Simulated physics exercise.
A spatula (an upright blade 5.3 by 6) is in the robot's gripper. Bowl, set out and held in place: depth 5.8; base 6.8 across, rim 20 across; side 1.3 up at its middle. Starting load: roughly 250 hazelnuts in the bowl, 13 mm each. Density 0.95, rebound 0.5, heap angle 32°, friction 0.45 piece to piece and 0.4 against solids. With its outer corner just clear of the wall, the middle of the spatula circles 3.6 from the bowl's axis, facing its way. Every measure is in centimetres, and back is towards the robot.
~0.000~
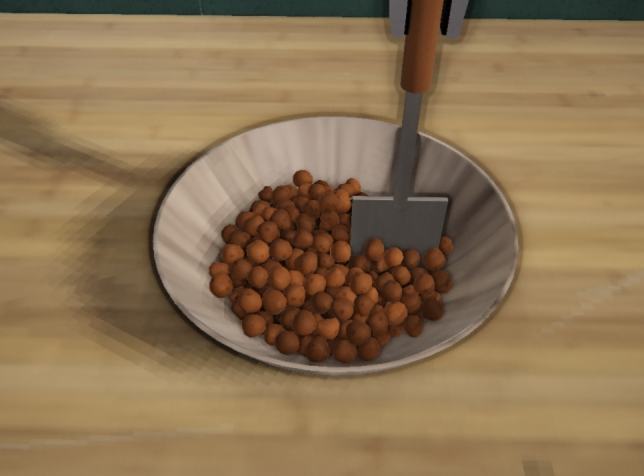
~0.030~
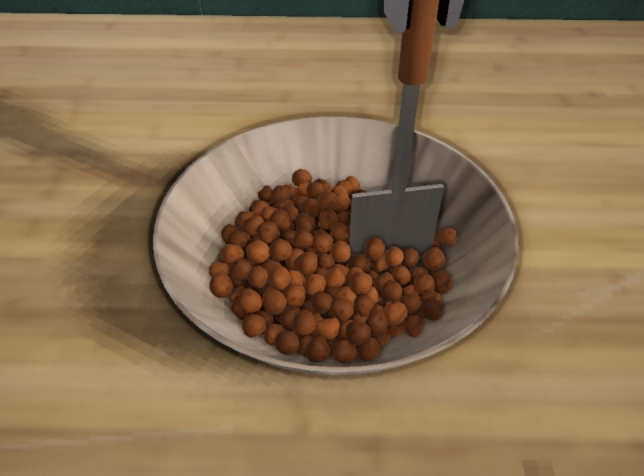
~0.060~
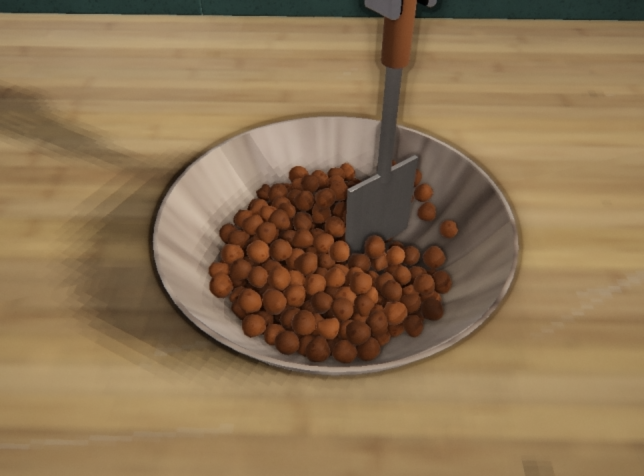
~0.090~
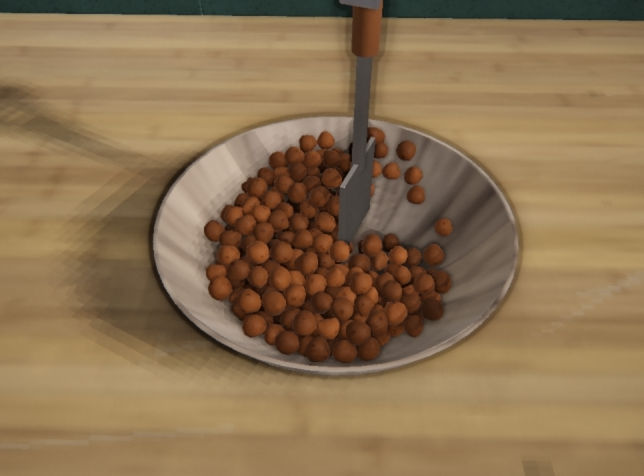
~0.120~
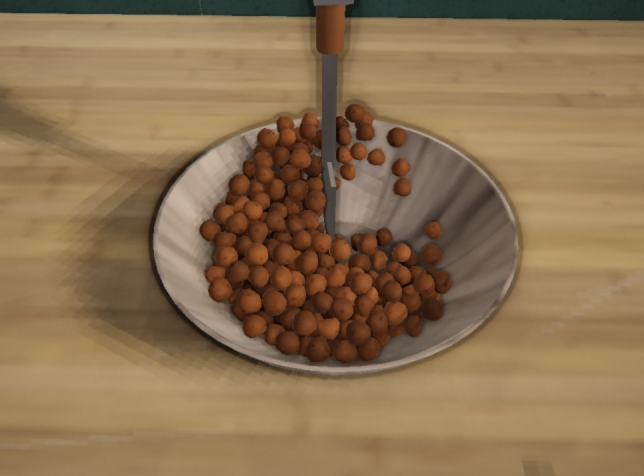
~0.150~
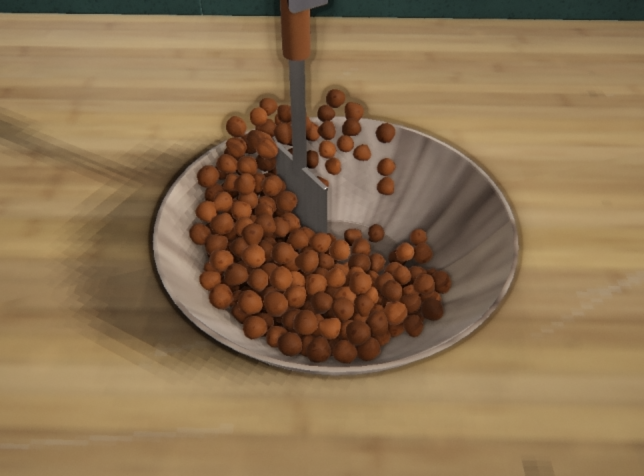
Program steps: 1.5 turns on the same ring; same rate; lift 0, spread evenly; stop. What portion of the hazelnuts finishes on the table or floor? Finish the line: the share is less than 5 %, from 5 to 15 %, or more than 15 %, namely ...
The share is more than 15 %.
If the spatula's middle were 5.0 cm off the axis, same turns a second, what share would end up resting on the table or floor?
Then about 50 %.
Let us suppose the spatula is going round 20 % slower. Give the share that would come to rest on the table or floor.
In that case, close to 30 in a hundred.
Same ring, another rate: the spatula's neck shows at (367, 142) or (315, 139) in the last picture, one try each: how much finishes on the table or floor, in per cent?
First try: Around 10 %; second try: Around 35 %.
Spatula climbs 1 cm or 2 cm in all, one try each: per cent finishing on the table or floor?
Estimates: 35 % and 35 %.
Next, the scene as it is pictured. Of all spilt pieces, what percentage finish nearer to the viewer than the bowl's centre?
About 60 per cent.
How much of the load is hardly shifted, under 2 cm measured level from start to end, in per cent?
Around 0 in a hundred, roughly.
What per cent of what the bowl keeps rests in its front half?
It comes to near 60 percent.
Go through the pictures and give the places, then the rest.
In the first picture, spatula neck at (403, 177), 0° round; upper third of the load around (324, 251), from x 220 to 445, top at y 180; 246 in the bowl.
In the second picture, spatula neck at (401, 169), 11° round; upper third of the load around (326, 247), from x 220 to 450, top at y 180.
In the third picture, spatula neck at (386, 152), 39° round; upper third of the load around (324, 233), from x 220 to 450, top at y 170.
In the fourth picture, spatula neck at (360, 140), 68° round; upper third of the load around (313, 207), from x 215 to 445, top at y 135.
In the fifth picture, spatula neck at (329, 137), 97° round; upper third of the load around (293, 189), from x 210 to 440, top at y 115.
In the sixth picture, spatula neck at (299, 144), 126° round; upper third of the load around (265, 182), from x 200 to 440, top at y 100; 246 in the bowl.
After 0.31 s, 284° round, highest piece 10 above the table; 195 in the bowl, 17 on the table or floor, 34 in flight or on the tool.
After 0.47 s, 82° round, highest piece 8 above the table; 161 in the bowl, 68 on the table or floor, 17 in flight or on the tool.
After 0.76 s, 180° round, highest piece 5 above the table; 143 in the bowl, 103 on the table or floor.
After 1.46 s, 180° round, highest piece 5 above the table; 143 in the bowl, 103 on the table or floor.
At rest, 143 in the bowl, 103 on the table or floor. That is 42 % on the table or floor.
